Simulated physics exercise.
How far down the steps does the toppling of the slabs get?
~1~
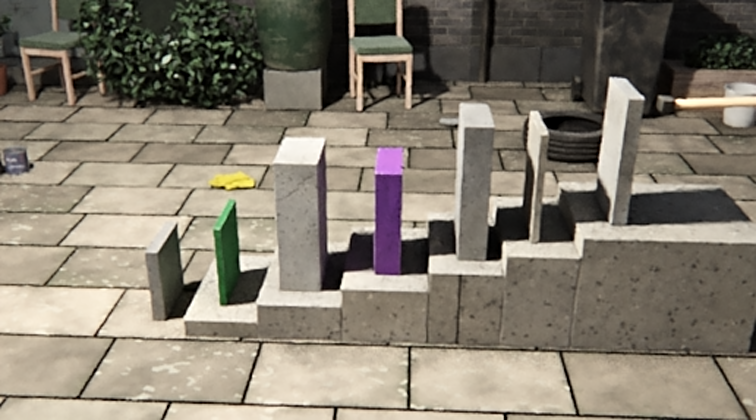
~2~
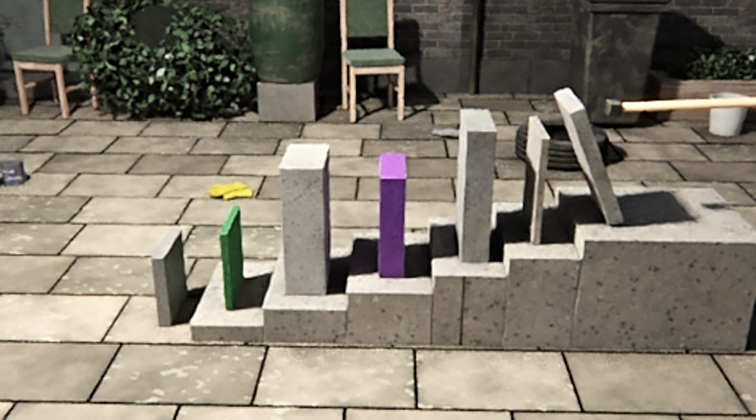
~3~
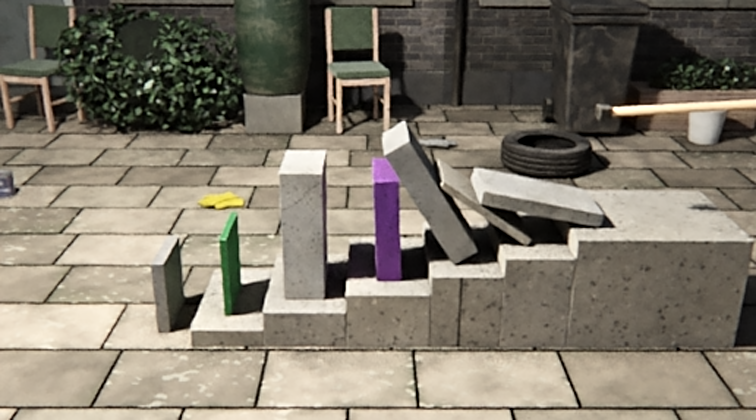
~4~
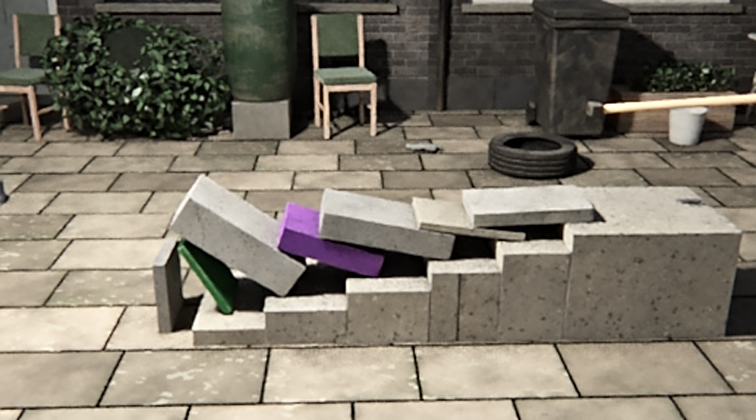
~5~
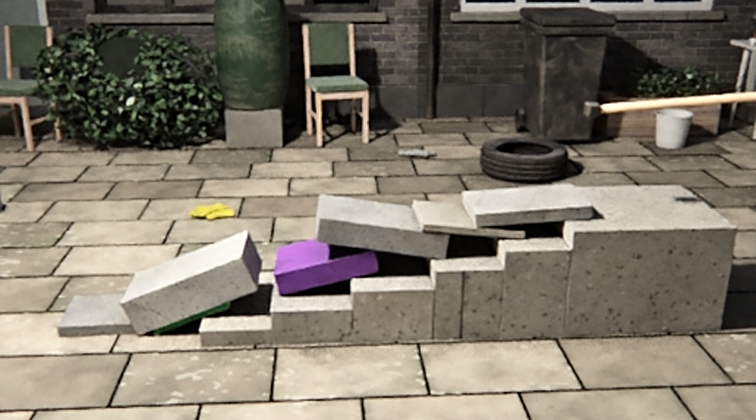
It runs all the way to the bottom. Every slab goes over, including the purple one, the green one and the small grey one at the far left.
Upright paving slabs toppling leftward one after another down low steps after a pole tips the top one, leaving none standing.
